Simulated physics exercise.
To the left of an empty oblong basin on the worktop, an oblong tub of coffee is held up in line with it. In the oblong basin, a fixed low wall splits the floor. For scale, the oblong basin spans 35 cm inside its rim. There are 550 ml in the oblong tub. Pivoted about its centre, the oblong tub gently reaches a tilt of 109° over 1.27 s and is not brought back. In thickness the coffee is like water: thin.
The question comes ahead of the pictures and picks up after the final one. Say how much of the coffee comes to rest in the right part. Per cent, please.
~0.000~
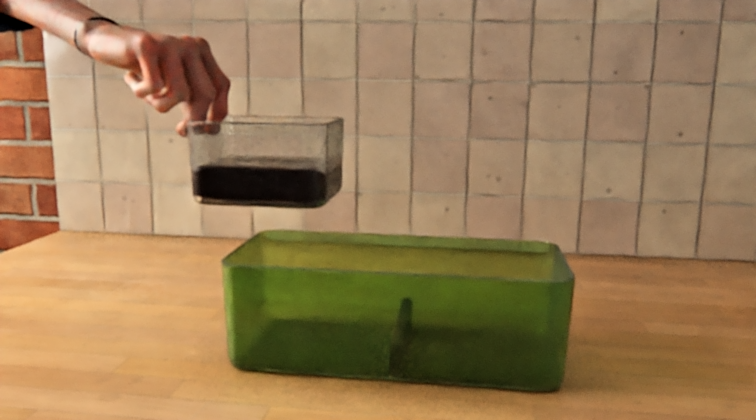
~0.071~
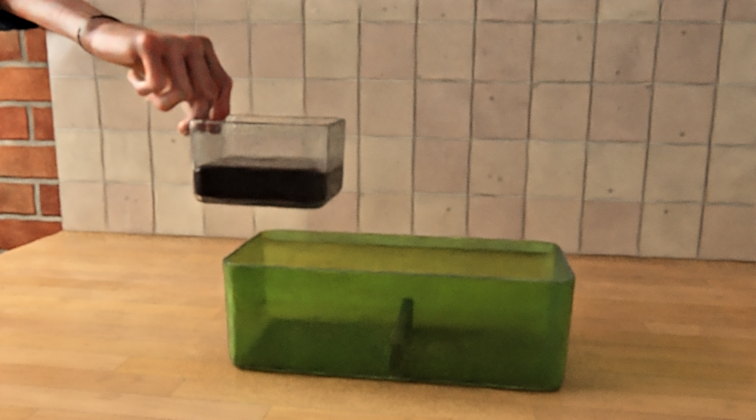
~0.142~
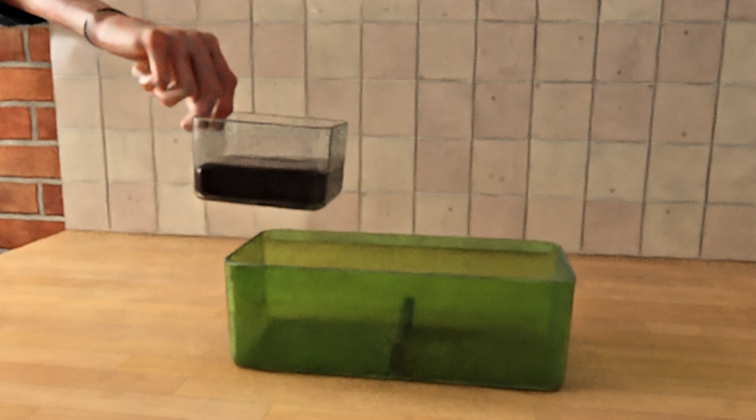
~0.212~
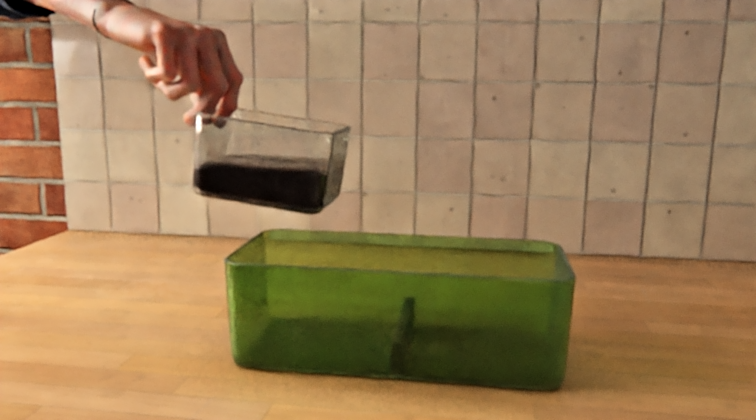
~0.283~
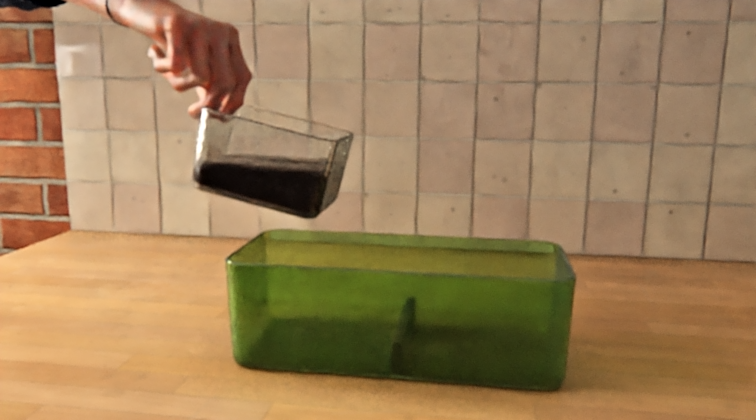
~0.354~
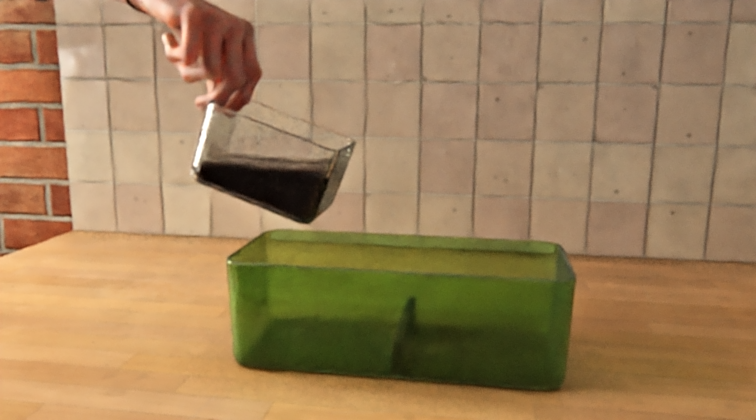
About 2 per cent comes to rest there.
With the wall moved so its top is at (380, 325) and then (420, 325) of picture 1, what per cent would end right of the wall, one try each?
Around 35 and 10 percent, in that order.
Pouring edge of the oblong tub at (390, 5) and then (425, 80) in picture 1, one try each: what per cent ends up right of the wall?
Some 90 and 95 per cent, in that order.
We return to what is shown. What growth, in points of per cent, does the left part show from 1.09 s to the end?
18 %.
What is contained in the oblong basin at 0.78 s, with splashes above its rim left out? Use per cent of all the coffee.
16 %, give or take.
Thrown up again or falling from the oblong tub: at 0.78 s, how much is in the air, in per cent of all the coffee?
Close to 22 per cent, I'd say.
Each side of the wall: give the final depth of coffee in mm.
I'd say close to 22 mm on the left, close to 0 mm on the right.
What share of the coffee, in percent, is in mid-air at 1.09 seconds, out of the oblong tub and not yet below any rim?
Roughly 6 %.
Then, 0.78 s in, the tilt is 74° and 62 per cent is still to pour, 16 is left of the wall and 0 right of it.
Then, 1.09 s in, the tilt is 104° and 15 per cent is still to pour, 79 is left of the wall and 1 right of it.
Then, 1.42 s in, the tilt is 109° and 0 per cent is still to pour, 97 is left of the wall and 2 right of it.
Then, 1.77 s in, the tilt is 109° and 0 per cent is still to pour, 97 is left of the wall and 2 right of it.
Finally, 97 per cent lies left of the wall, 2 right of it and 1 outside.
